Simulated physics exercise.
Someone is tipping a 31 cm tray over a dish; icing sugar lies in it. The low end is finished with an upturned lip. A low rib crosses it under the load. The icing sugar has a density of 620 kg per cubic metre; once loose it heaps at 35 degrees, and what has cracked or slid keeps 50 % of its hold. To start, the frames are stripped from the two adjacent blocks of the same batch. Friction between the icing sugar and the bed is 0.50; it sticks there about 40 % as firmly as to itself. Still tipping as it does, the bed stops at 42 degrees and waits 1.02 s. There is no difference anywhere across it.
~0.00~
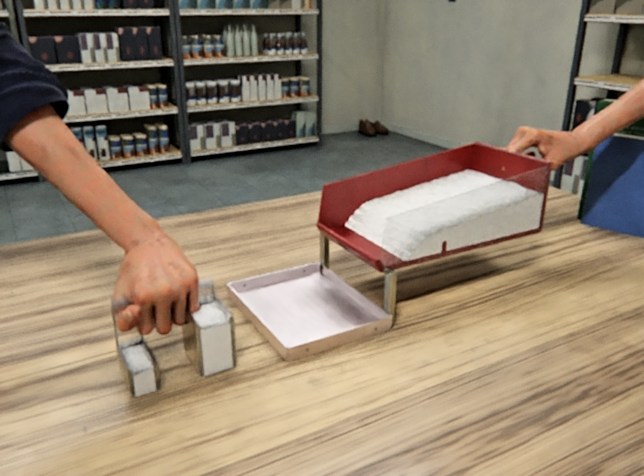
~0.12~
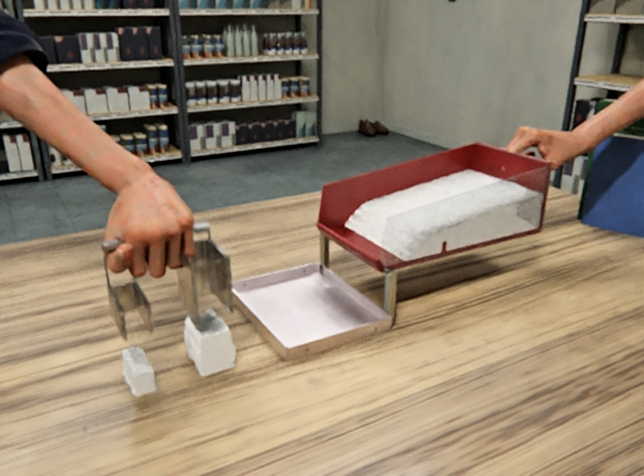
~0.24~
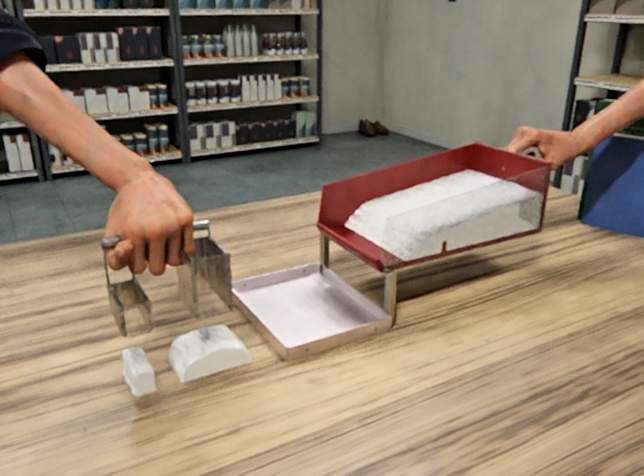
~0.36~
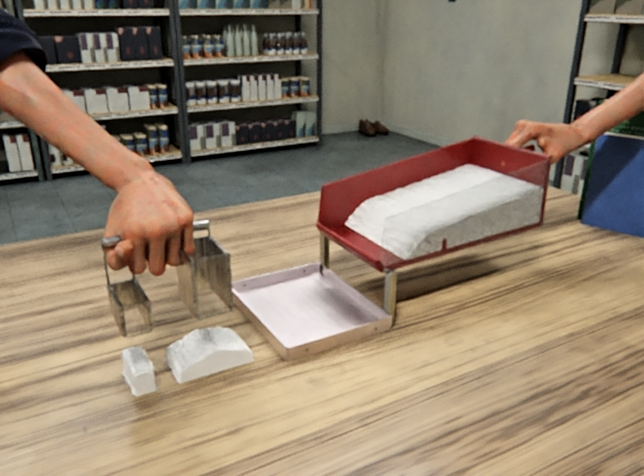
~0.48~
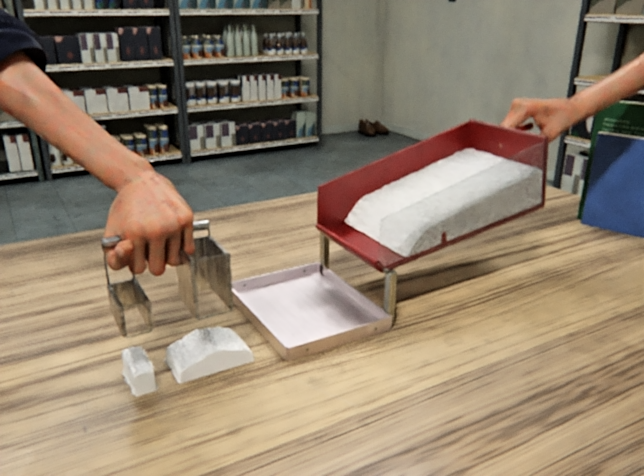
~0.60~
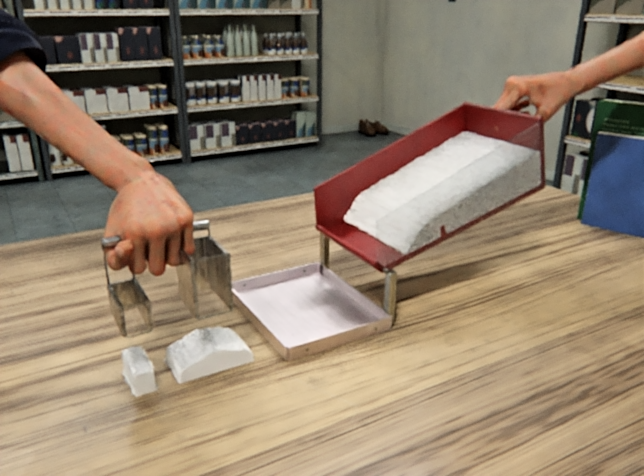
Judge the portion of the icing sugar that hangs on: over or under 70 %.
The figure comes out short of 70 percent.
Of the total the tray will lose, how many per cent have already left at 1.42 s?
The share is about 10 %.
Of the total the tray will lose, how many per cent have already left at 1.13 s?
That figure sits at some 0 percent.
By 0.84 s, the tilt is 26 degrees and 100 % is on the bed.
By 1.13 s, the tilt is 41 degrees and 100 % is on the bed.
By 1.42 s, the tilt is 42 degrees and 94 % is on the bed.
By 1.70 s, the tilt is 42 degrees and 59 % is on the bed.
By 2.22 s, at the end, the tilt is 42 degrees and 47 % is on the bed.
